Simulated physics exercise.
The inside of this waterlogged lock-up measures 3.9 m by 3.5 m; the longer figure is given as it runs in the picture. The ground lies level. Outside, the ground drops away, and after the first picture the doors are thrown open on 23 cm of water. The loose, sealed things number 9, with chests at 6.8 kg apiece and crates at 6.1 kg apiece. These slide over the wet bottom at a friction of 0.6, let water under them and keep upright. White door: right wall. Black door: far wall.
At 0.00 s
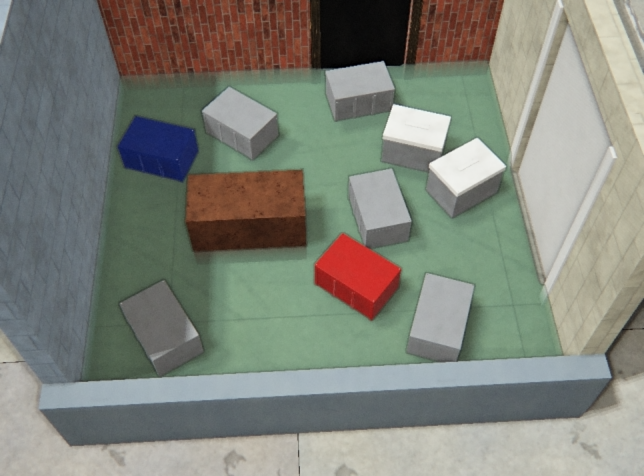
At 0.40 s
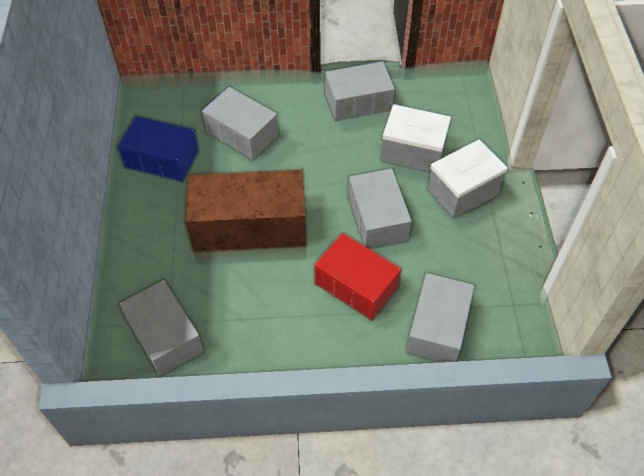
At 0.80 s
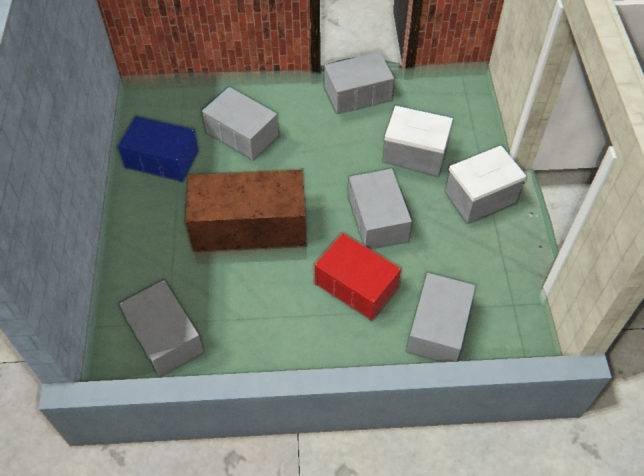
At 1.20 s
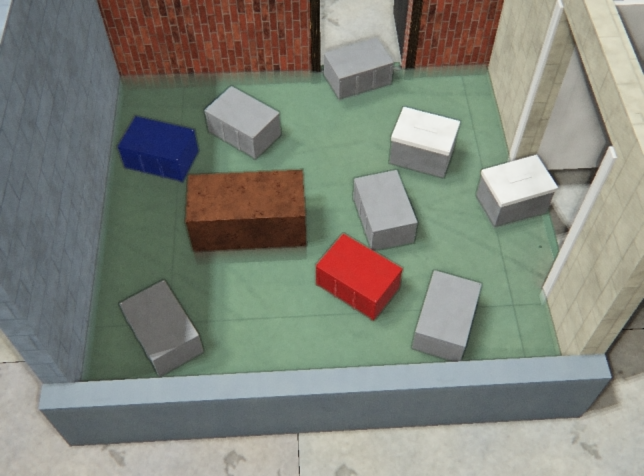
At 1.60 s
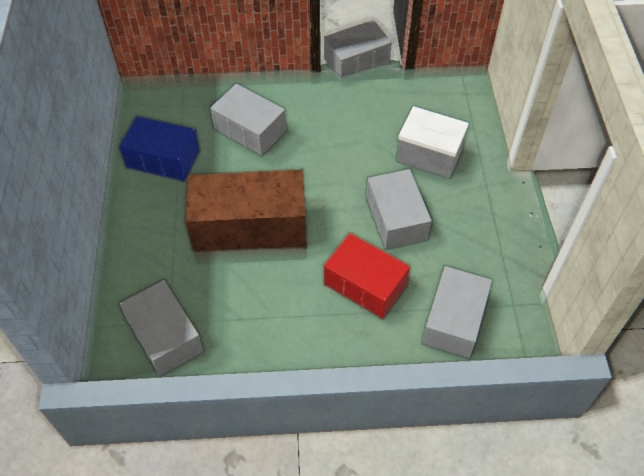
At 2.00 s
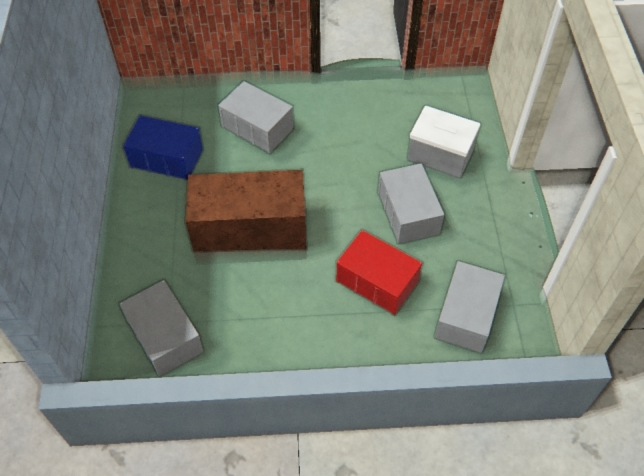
Flooded walled room with doors opening at the back and right, two blocks drifting out through them and others shifting slightly.
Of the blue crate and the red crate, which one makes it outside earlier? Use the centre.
The red one makes it out earlier.
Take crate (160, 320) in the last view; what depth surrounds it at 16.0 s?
I'd say some 6 cm.
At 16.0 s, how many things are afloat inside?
Total: 1.
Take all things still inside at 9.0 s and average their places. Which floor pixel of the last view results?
About (256, 229).
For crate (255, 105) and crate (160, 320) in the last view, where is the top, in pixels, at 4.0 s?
They should sit about (331, 92) and (205, 316) in the last view.
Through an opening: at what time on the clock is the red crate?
6.0 s.
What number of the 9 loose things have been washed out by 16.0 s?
The number I get is 8.
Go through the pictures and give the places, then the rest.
The blue crate at (156, 138) floats; the red crate at (358, 267) floats; about 3070 L in view; 0 of 9 have shifted, in the first picture.
The blue crate at (156, 138) floats; the red crate at (358, 267) floats; 23 cm deep round most things; 0 of 9 have shifted, in the second picture.
The blue crate at (156, 138), afloat; the red crate at (358, 267), afloat; about 2910 L in view; 2 of 9 have shifted, in the third picture.
The blue crate at (156, 138) floats; the red crate at (359, 267), afloat; 20 cm deep round most things; 5 of 9 have shifted, in the fourth picture.
The blue crate at (157, 138), afloat; the red crate at (367, 266) floats, 8 cm from its start; about 2700 L in view; 7 of 9 have shifted, in the fifth picture.
The blue crate at (161, 137) floats, 5 cm from its start; the red crate at (379, 263), afloat, 20 cm from its start; about 2590 L in view; 8 of 9 have shifted, in the sixth picture.
After 4.0 s the blue crate is near (206, 125), 0.5 m from its start, afloat; the red crate is near (455, 228), 1.0 m from its start, afloat; 2 of 9 are out; 7 afloat.
After 9.0 s the blue crate is near (277, 110), 1.2 m from its start, afloat; the red crate has gone out (at 5.8 s); 7 of 9 are out; 2 afloat.
After 16.0 s the blue crate has gone out (at 14.0 s); the red crate has gone out (at 5.8 s); 8 of 9 are out; 1 afloat.
After 20.0 s the blue crate has gone out (at 14.0 s); the red crate has gone out (at 5.8 s); 8 of 9 are out; 1 afloat.
